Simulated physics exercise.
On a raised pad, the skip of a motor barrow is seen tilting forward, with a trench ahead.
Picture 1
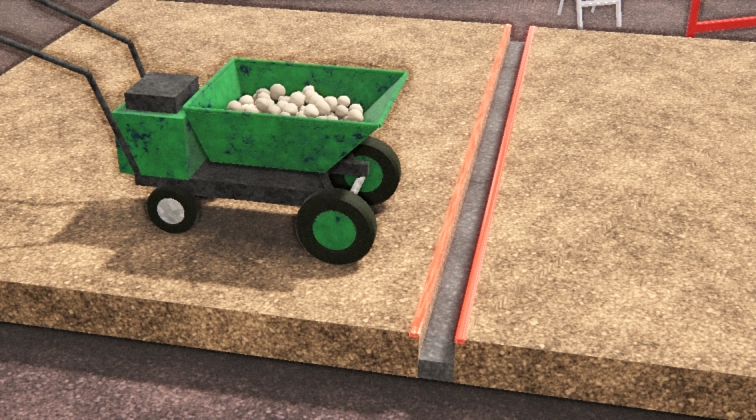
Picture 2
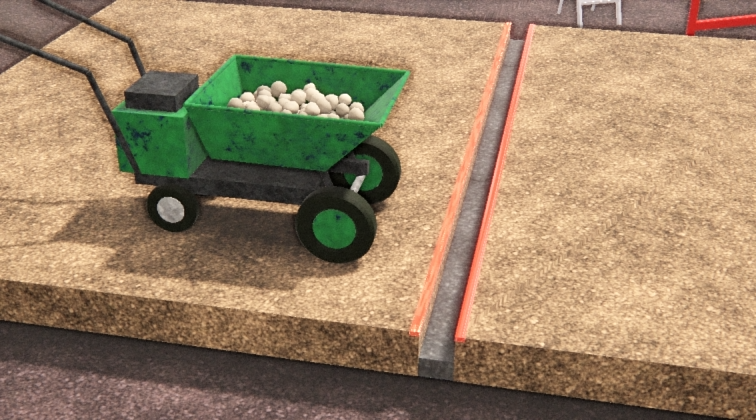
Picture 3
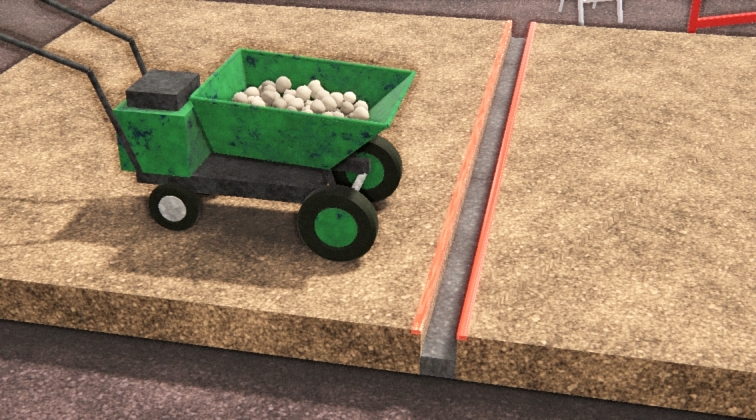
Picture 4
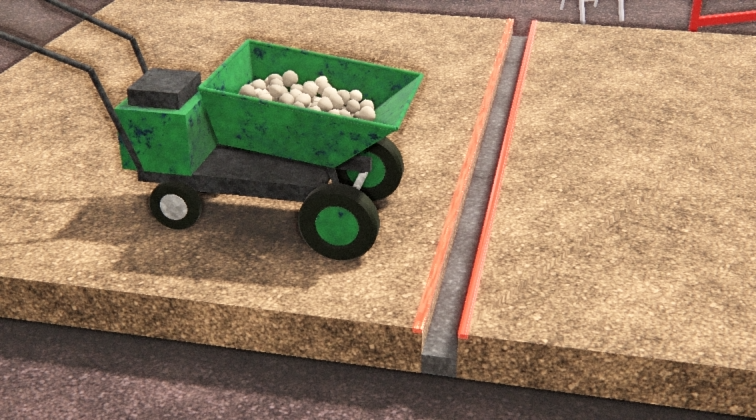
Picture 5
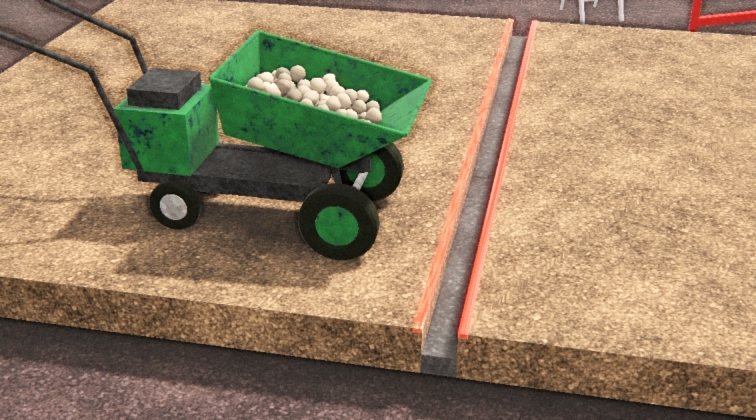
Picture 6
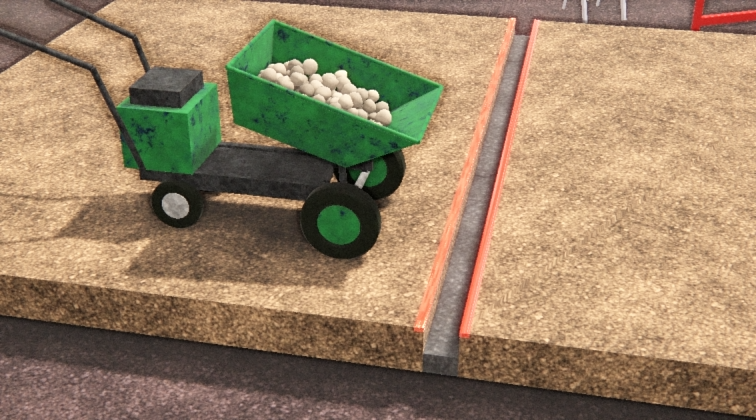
Green skip of a motor barrow loaded with pale pebbles tilting forward to the right, beside a narrow trench with red edges.
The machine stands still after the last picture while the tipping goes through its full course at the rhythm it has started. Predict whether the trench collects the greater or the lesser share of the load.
The load ends chiefly outside the trench.
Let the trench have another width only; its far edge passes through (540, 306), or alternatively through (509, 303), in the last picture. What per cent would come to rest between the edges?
The first try comes to close to 90 per cent, the next to 70 per cent.
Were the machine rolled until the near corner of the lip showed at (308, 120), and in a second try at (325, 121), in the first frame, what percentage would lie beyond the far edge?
About 20 per cent first, about 20 per cent second.
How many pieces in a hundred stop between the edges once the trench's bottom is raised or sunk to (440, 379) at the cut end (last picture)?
10 %.
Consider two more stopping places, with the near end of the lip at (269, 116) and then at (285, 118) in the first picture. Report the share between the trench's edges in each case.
The share would be near 30 percent, and then near 30 percent.
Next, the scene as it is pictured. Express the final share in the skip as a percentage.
That comes to about 10 per cent or so.
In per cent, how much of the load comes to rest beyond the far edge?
Share of load: Near 80 %.
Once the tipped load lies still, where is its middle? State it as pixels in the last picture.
Roughly pixel (530, 236).
Soon, skip tipped steeply; all in the skip.
A while on, skip tipped right over; about two thirds in the skip; a stray few in or heaped over the trench; about a third beyond it; a stray few falling.
Towards the end, skip tipped right over; a small part in the skip; a small part in or heaped over the trench; most beyond it.
Finally, skip tipped right over; a small part in the skip; a small part in or heaped over the trench; most beyond it.
